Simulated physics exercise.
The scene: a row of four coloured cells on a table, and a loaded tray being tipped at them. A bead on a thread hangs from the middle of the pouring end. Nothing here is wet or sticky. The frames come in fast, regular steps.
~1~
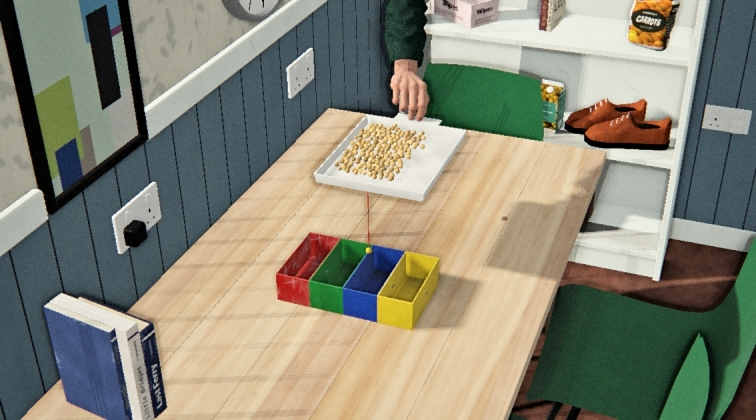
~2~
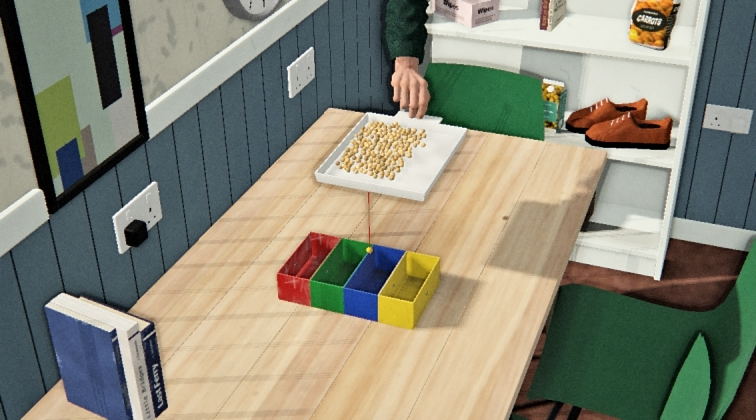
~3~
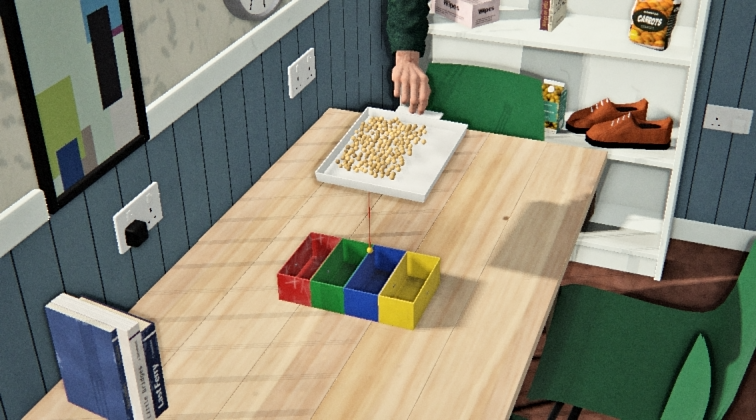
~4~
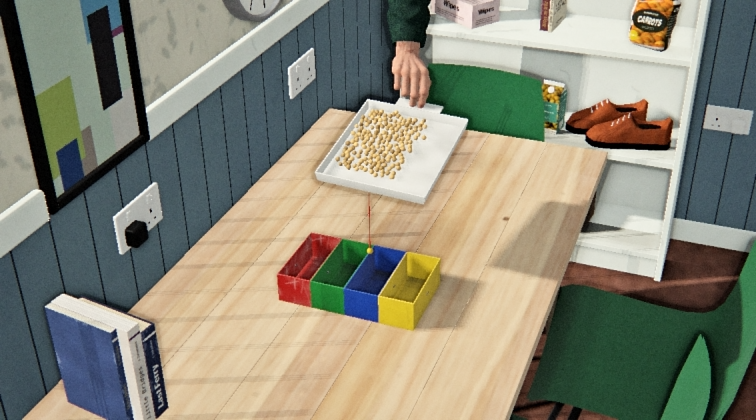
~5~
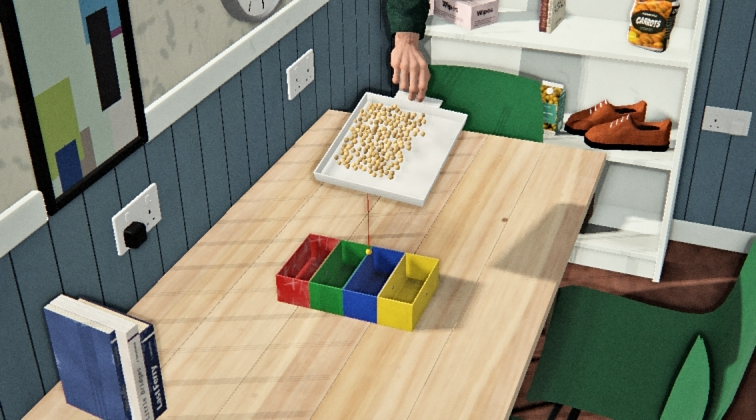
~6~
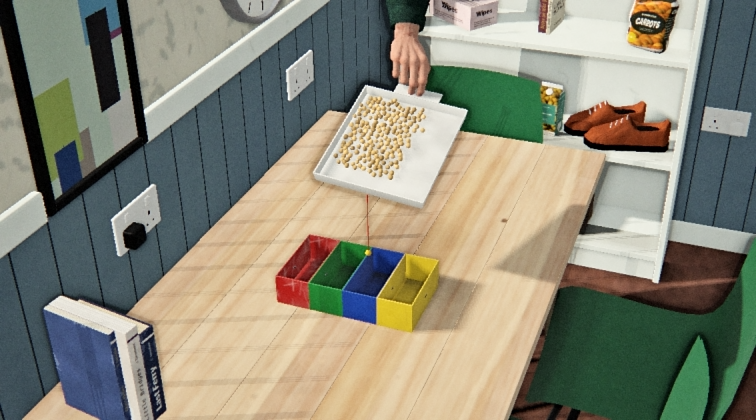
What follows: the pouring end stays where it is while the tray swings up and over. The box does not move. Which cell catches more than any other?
Fullest: The yellow cell.
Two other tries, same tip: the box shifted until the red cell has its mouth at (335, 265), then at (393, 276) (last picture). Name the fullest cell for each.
One: The blue cell. Two: The red cell.
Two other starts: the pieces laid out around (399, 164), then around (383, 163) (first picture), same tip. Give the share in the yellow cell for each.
Roughly 70 per cent, and 40 per cent.
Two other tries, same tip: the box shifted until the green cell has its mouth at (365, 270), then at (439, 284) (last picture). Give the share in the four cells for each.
About 100 and 70 per cent.
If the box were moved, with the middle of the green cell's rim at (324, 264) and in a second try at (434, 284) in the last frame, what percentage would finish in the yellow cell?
The first gives 50 %, the second 0 %.
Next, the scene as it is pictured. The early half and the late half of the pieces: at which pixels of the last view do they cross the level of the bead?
The first part at (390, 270); the rest at (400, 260).
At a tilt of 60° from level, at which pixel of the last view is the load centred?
Roughly at (391, 181).
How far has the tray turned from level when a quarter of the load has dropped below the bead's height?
Near 110 degrees.
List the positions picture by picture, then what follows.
In the first frame, corners of the pouring end at (316, 173) and (422, 192), level; middle of the load at (383, 150), dried chickpeas; bead on its thread at (369, 251); red cell at (293, 288); green cell at (326, 295); blue cell at (360, 303); yellow cell at (395, 310).
In the second frame, corners of the pouring end at (317, 172) and (423, 192), level; middle of the load at (384, 148).
In the third frame, corners of the pouring end at (317, 172) and (424, 194), tipped barely, lowest at the right corner; middle of the load at (384, 146).
In the fourth frame, corners of the pouring end at (317, 172) and (424, 196), tipped a little, lowest at the right corner; middle of the load at (384, 142).
In the fifth frame, corners of the pouring end at (316, 172) and (422, 199), tipped a little, lowest at the right corner; middle of the load at (383, 138).
In the sixth frame, corners of the pouring end at (315, 172) and (422, 201), tipped clearly, lowest at the right corner; middle of the load at (382, 135); red cell at (293, 290); green cell at (326, 297); blue cell at (360, 305); yellow cell at (394, 313).
Soon, tray tipped steeply; nearly all on the tray; a small part falling or outside the box.
A while on, tray tipped right over; most on the tray; a small part in the yellow cell; a stray few in the blue cell; a small part falling or outside the box.
Towards the end, tray tipped past a quarter turn; about half in the yellow cell; about a third in the blue cell; a small part in the green cell; a stray few in the red cell; a small part falling or outside the box.
Finally, tray tipped past a quarter turn; about half in the yellow cell; about a third in the blue cell; a small part in the green cell; a stray few in the red cell; a small part outside the box.
